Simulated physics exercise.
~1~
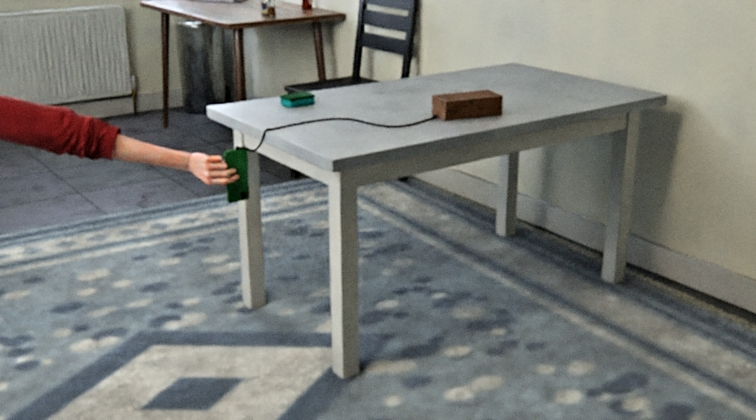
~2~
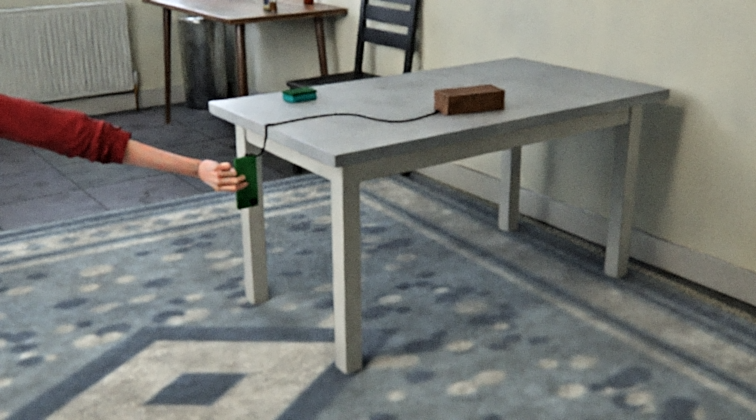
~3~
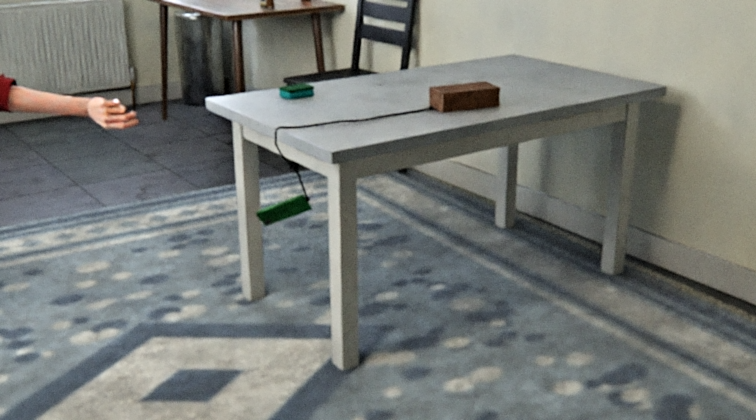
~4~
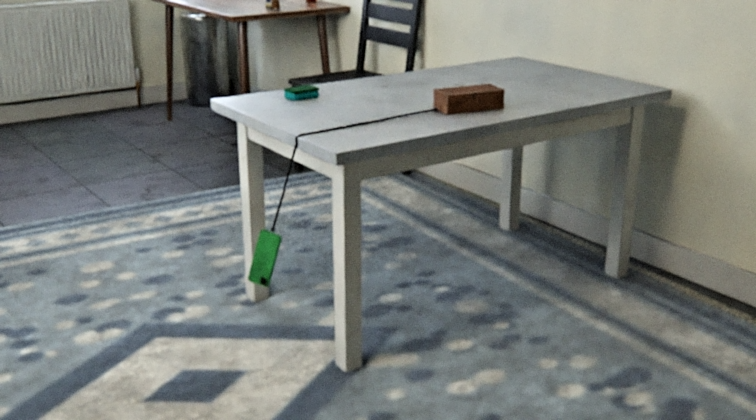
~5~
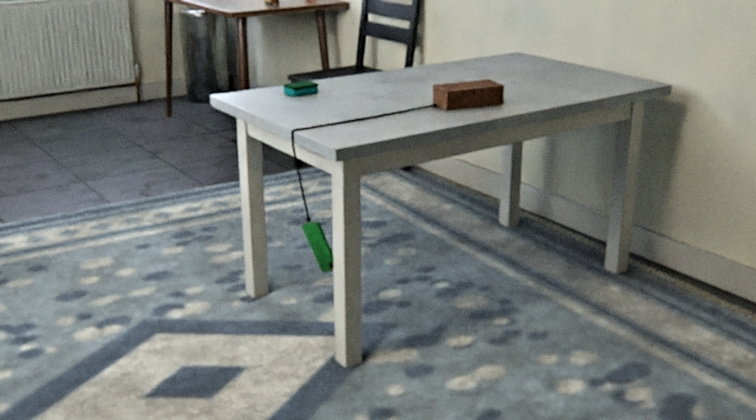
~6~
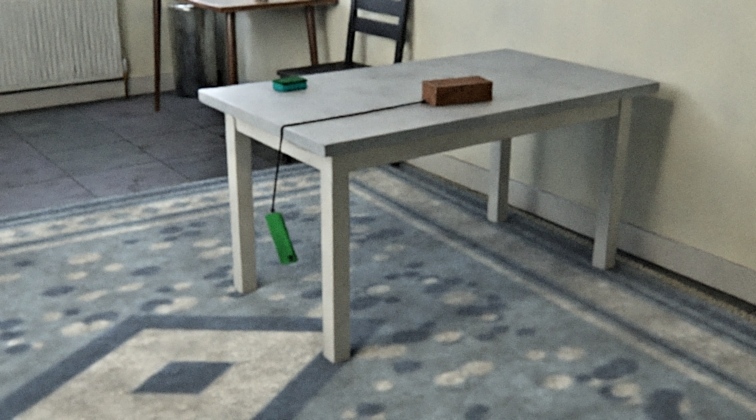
A green phone on a dark string was lowered past the end of a grey table by a hand, which let go and drew back, leaving it swinging and dangling above the floor while the brick and sponge stayed on top.
